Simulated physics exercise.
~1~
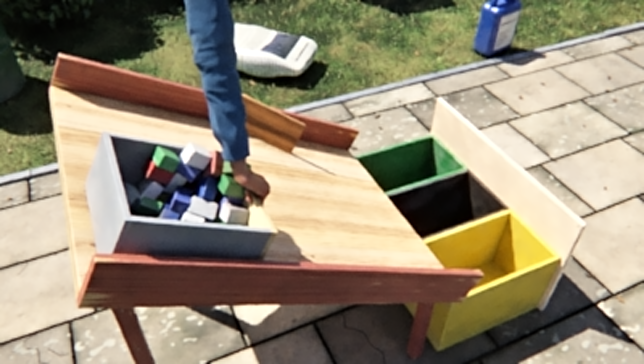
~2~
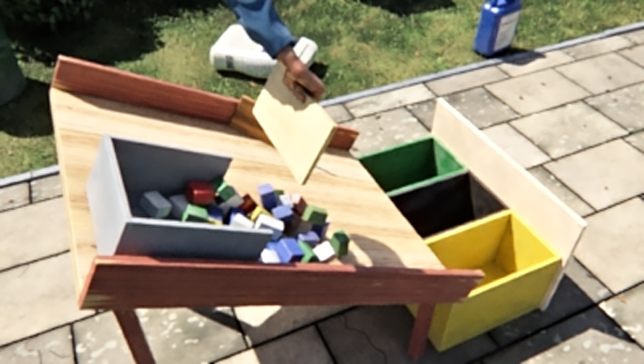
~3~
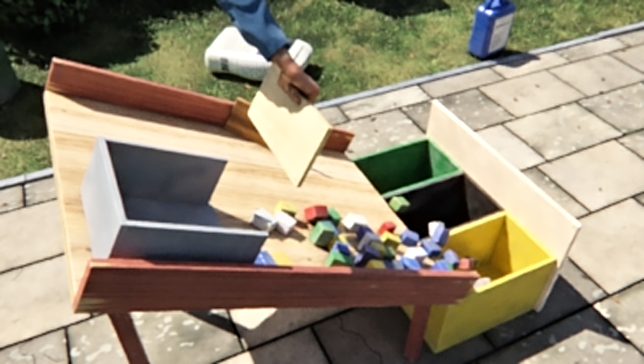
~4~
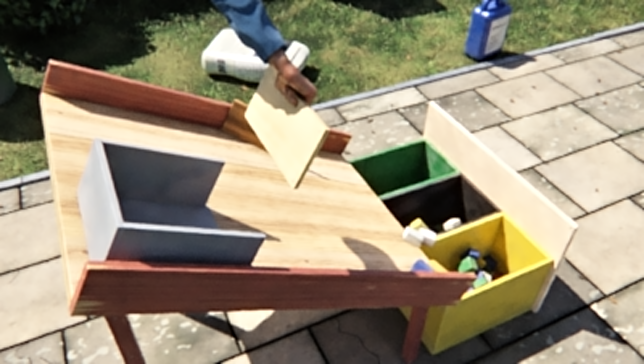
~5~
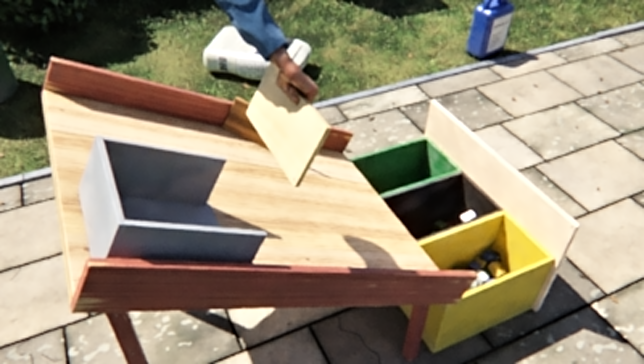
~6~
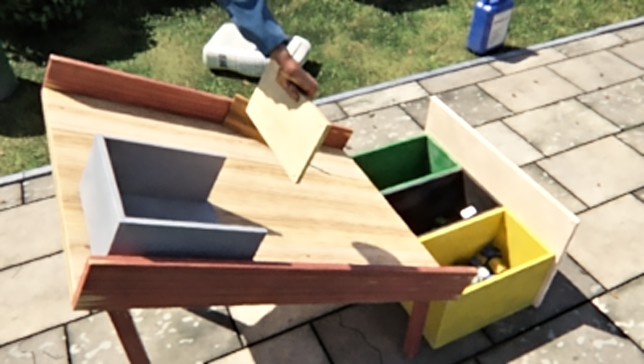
At the start, a hand reaches into a grey box full of colourful blocks at the upper left of a sloping wooden table on a paved patio. The hand lifts a pale board clear, and the blocks spill out of the box onto the slope. They slide and tumble down to the right in a loose cluster, while the hand holds the board still above them. Most drop into the yellow bin, and some fall into the black one beside it. Finally the table and grey box look empty, with blocks resting low in the yellow bin.
